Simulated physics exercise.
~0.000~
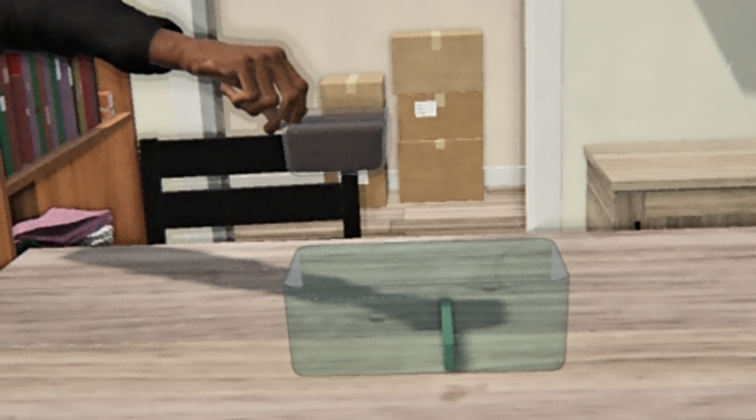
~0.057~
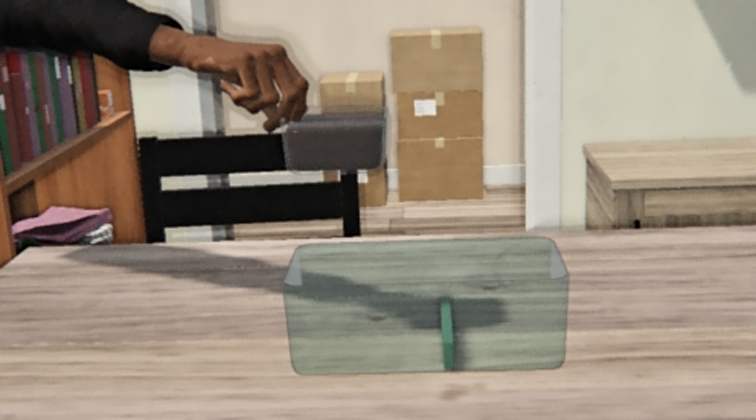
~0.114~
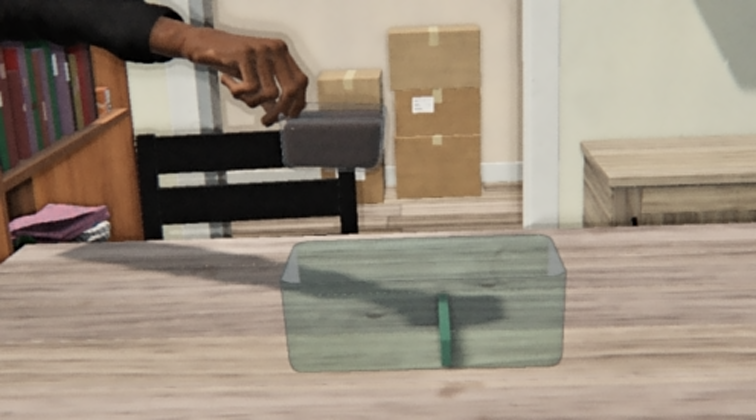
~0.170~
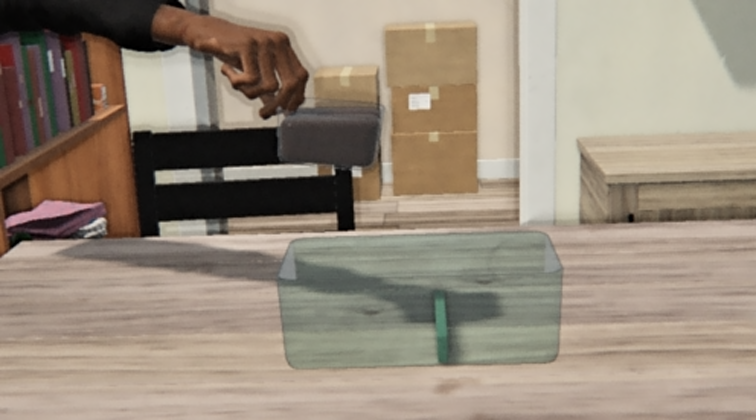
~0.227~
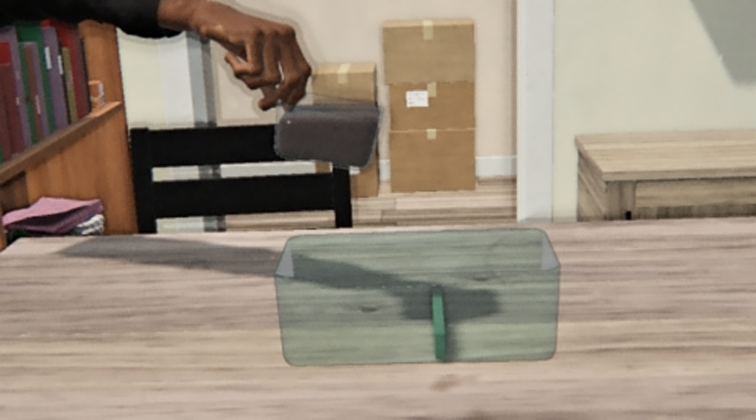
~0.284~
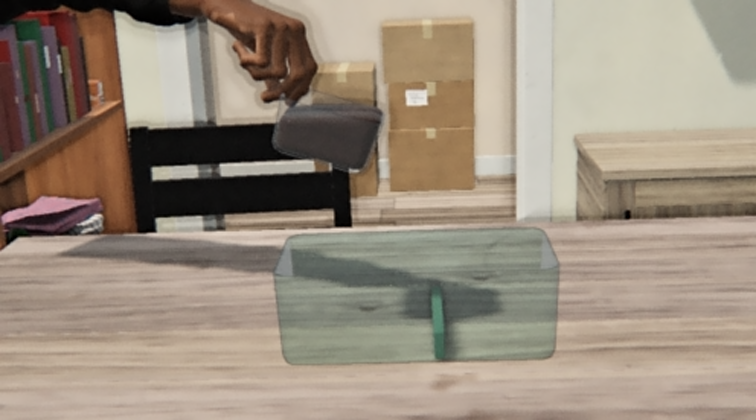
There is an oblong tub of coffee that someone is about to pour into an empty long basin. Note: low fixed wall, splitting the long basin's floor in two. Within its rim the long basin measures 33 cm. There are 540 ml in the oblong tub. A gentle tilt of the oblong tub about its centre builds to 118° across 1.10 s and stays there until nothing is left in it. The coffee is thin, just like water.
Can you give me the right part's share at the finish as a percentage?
Sure, about 64 percent.
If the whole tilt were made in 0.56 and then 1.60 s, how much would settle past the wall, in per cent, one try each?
Roughly 40 per cent the first time and 65 per cent the second.
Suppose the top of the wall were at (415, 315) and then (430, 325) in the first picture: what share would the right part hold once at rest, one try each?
One try each: Around 80 percent and then around 70 percent.
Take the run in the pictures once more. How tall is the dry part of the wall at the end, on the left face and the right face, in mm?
About 28 mm left, about 16 mm right.
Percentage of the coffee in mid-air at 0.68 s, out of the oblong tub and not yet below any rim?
Near 42 per cent of it all.
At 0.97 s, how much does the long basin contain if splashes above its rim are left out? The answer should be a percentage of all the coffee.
That comes to about 92 percent.
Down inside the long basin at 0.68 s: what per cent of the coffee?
32 %, give or take.
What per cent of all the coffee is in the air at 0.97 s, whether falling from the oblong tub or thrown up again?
Airborne share: Near 7 %.
By 0.68 s the tilt is 80° and 26 per cent is still to pour, 4 is left of the wall and 27 right of it.
By 0.97 s the tilt is 114° and 2 per cent is still to pour, 28 is left of the wall and 64 right of it.
By 1.27 s the tilt is 118° and 0 per cent is still to pour, 34 is left of the wall and 64 right of it.
By 1.60 s the tilt is 118° and 0 per cent is still to pour, 34 is left of the wall and 64 right of it.
At rest 34 per cent lies left of the wall, 64 right of it and 2 outside.
